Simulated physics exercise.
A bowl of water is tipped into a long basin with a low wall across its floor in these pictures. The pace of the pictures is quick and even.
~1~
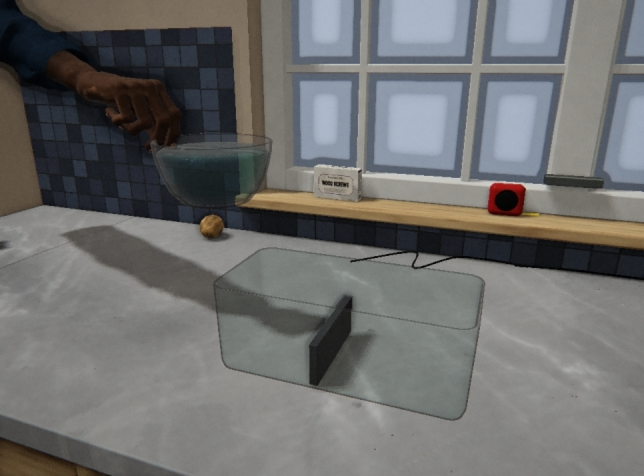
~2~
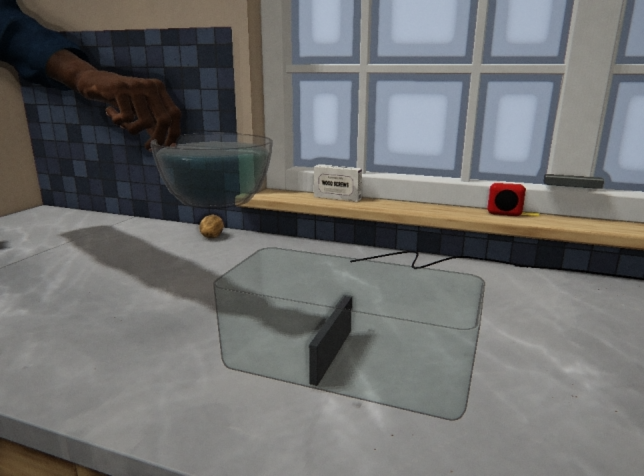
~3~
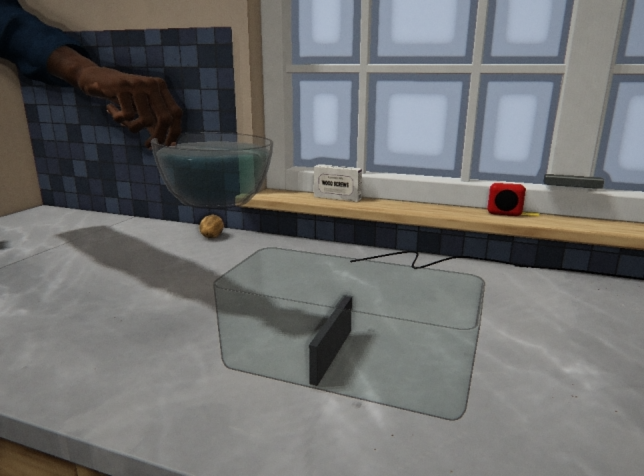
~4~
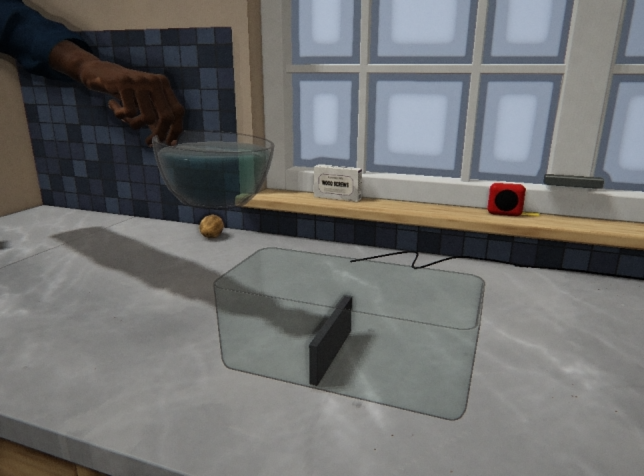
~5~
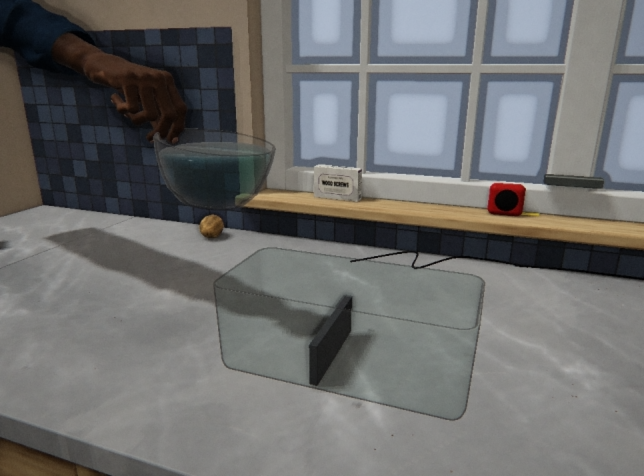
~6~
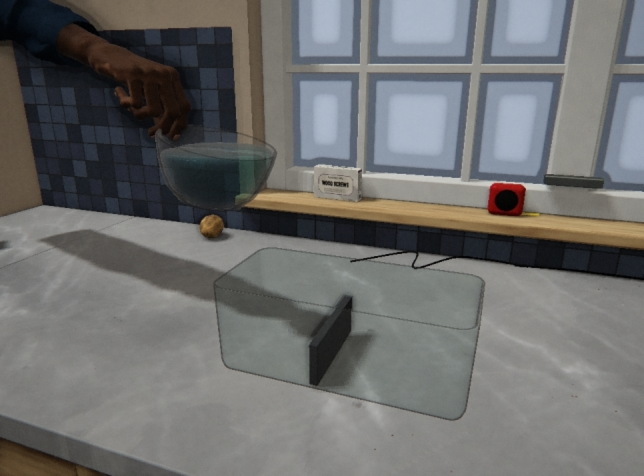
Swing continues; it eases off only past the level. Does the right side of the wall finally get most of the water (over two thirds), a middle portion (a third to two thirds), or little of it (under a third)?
It gets little of it.
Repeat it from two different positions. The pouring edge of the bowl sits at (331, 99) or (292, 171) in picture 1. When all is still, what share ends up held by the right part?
Roughly 95 % the first time and roughly 55 % the second.
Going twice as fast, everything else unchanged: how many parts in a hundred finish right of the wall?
Something like 10 percent.
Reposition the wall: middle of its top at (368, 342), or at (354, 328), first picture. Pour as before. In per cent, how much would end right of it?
Record: Case 1 near 15 %, case 2 near 0 %.
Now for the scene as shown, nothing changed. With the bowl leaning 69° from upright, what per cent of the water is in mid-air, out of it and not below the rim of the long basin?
30 %.
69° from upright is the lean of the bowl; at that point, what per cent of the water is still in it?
It keeps around 40 per cent at that angle.
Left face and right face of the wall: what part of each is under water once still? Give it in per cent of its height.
Once it is still, the left part shows 60 per cent and the right part 10.
A moment on, the bowl is tipped part way and 40 per cent is still to pour, 22 is left of the wall and 8 right of it.
Next, the bowl is tipped right over and 1 per cent is still to pour, 77 is left of the wall and 17 right of it.
Then the bowl is tipped right over and 0 per cent is still to pour, 81 is left of the wall and 18 right of it.
Later the bowl is tipped right over and 0 per cent is still to pour, 81 is left of the wall and 18 right of it.
In the end 81 per cent lies left of the wall, 18 right of it and 1 outside.
